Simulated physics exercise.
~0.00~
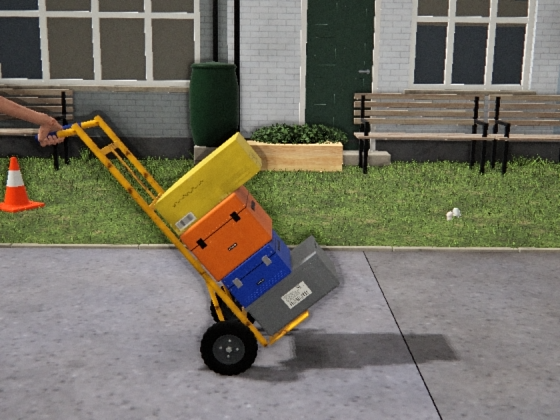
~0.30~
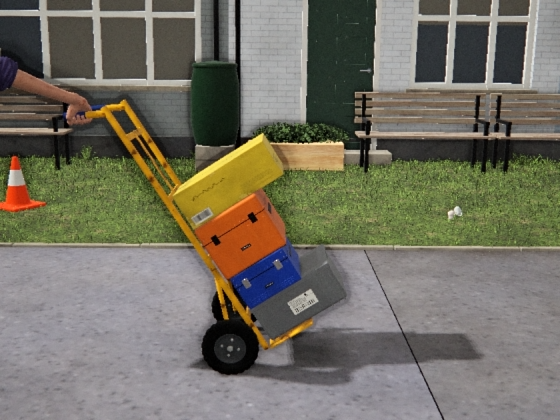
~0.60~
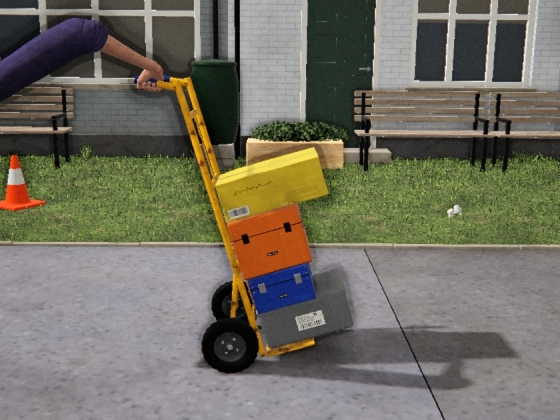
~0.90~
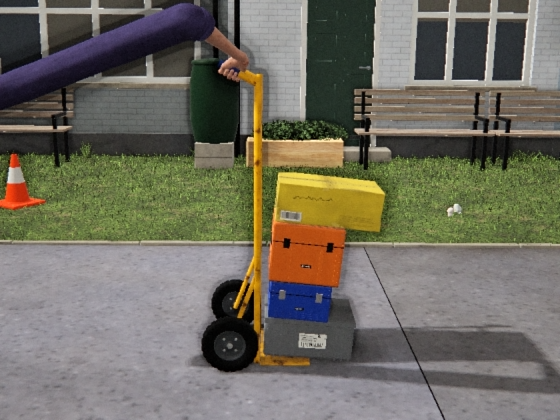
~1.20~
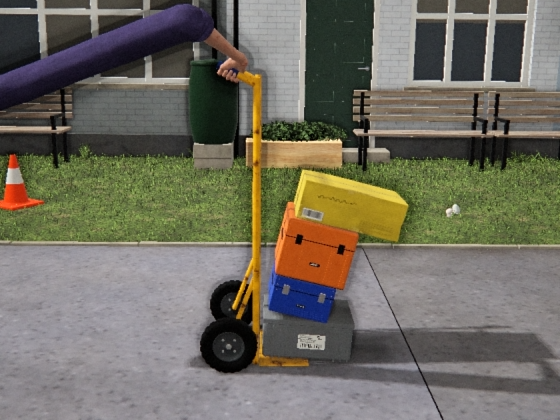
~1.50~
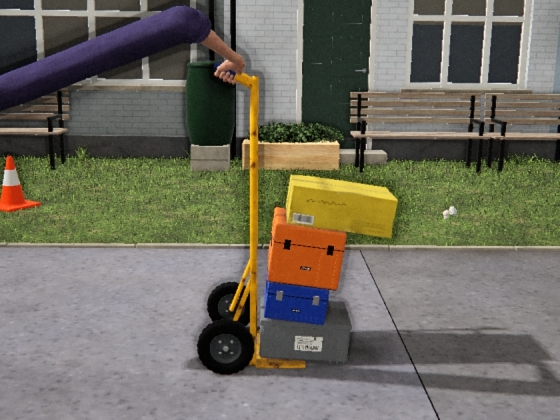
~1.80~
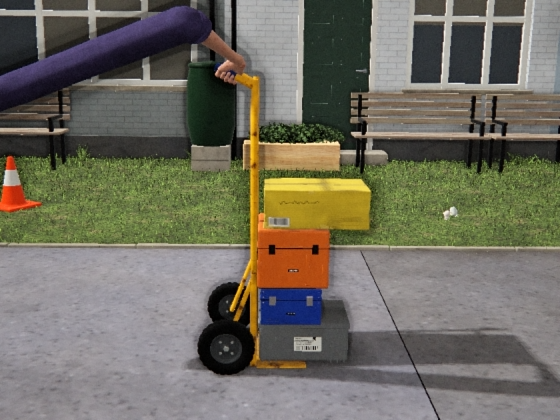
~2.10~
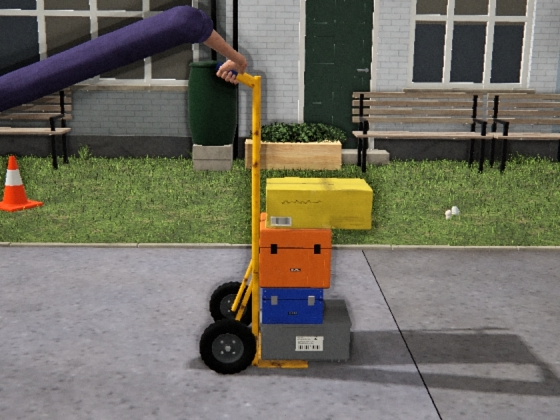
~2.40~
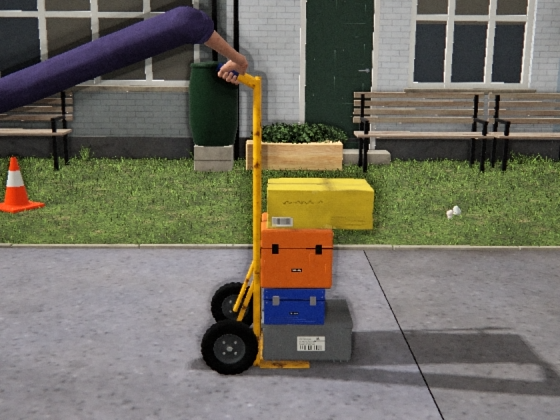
A yellow sack truck stacked with grey, blue, orange and yellow boxes was swung upright by a purple-sleeved arm, and the upper boxes tipped to the right, then rocked back and settled, still stacked, as the hand held the handle.
